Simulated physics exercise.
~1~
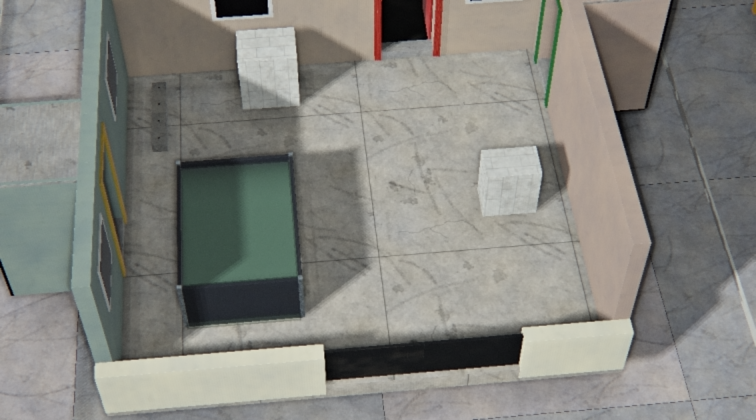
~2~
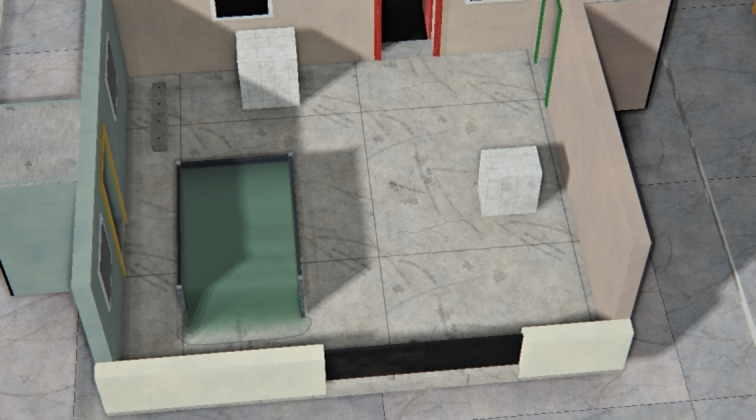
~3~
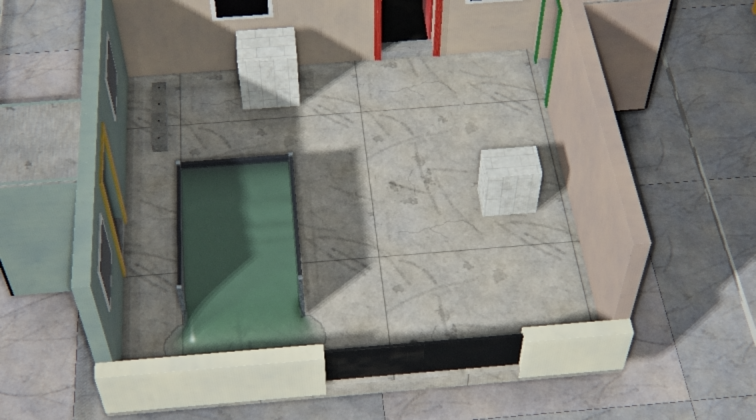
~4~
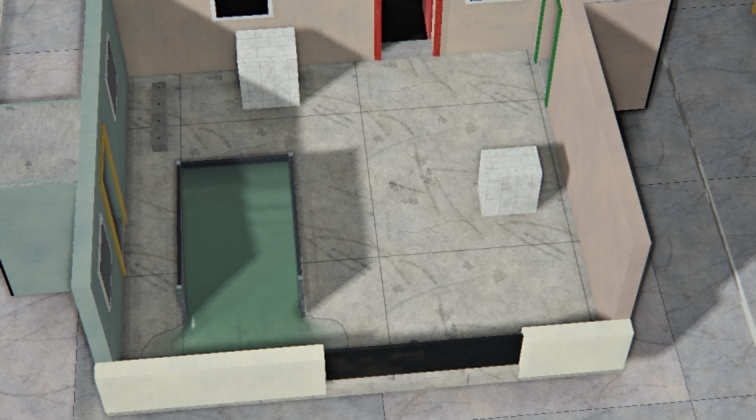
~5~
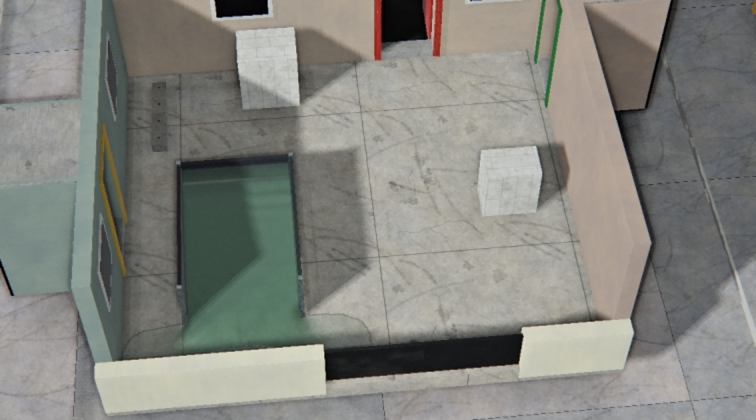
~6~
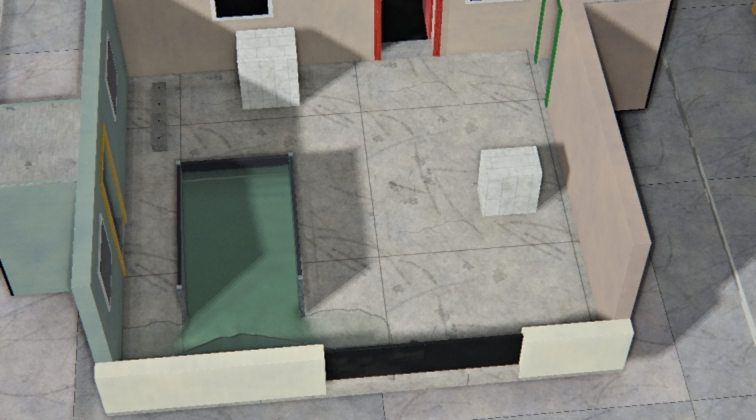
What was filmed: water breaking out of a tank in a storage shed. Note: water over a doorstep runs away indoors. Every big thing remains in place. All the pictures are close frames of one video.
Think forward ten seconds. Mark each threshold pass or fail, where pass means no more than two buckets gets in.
Green door - pass; yellow door - pass; red door - pass.
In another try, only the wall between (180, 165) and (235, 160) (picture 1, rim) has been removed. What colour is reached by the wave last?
My pick: The green door.
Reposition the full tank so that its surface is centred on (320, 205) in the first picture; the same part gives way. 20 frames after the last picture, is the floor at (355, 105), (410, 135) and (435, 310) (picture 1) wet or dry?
First one stays unwetted, next one stays unwetted, last one gets inundated.
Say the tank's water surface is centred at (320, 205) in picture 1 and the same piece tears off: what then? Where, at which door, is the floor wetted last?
The one in red comes last.
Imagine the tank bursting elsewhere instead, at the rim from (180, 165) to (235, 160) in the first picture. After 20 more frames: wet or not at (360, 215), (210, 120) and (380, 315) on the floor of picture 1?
Bone-dry, submerged, bone-dry.
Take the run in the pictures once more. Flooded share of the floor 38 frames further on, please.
Roughly 85 percent, I reckon.
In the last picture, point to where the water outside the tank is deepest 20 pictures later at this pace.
Check roughly (129, 77).
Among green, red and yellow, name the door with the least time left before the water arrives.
The yellow door.
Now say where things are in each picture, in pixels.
The first frame shows still water in the water tank at (238, 222).
In the second frame, the front is at (181, 330), out from the gap at (243, 305).
In the third frame, water pours out at (244, 308) and has run to (173, 355).
In the fourth frame, the front is at a hidden place, out from the gap at (244, 310).
In the fifth frame, water pours out at (244, 310) and has run to a hidden place.
In the sixth frame, water pours out at (244, 311) and has run to a hidden place.
A moment on, water covers 20 % of the floor; the green door not reached, the yellow door not reached, the red door not reached.
Next, water covers 40 % of the floor; the green door not reached, the yellow door wet at the sill, nothing in, the red door not reached.
Then, water covers 60 % of the floor; the green door wet at the sill, nothing in, the yellow door wet at the sill, nothing in, the red door not reached.
Later, water covers 85 % of the floor; the green door wet at the sill, nothing in, the yellow door wet at the sill, nothing in, the red door wet at the sill, nothing in.
In the end, water covers 100 % of the floor; the green door under two buckets in, the yellow door wet at the sill, nothing in, the red door wet at the sill, nothing in.
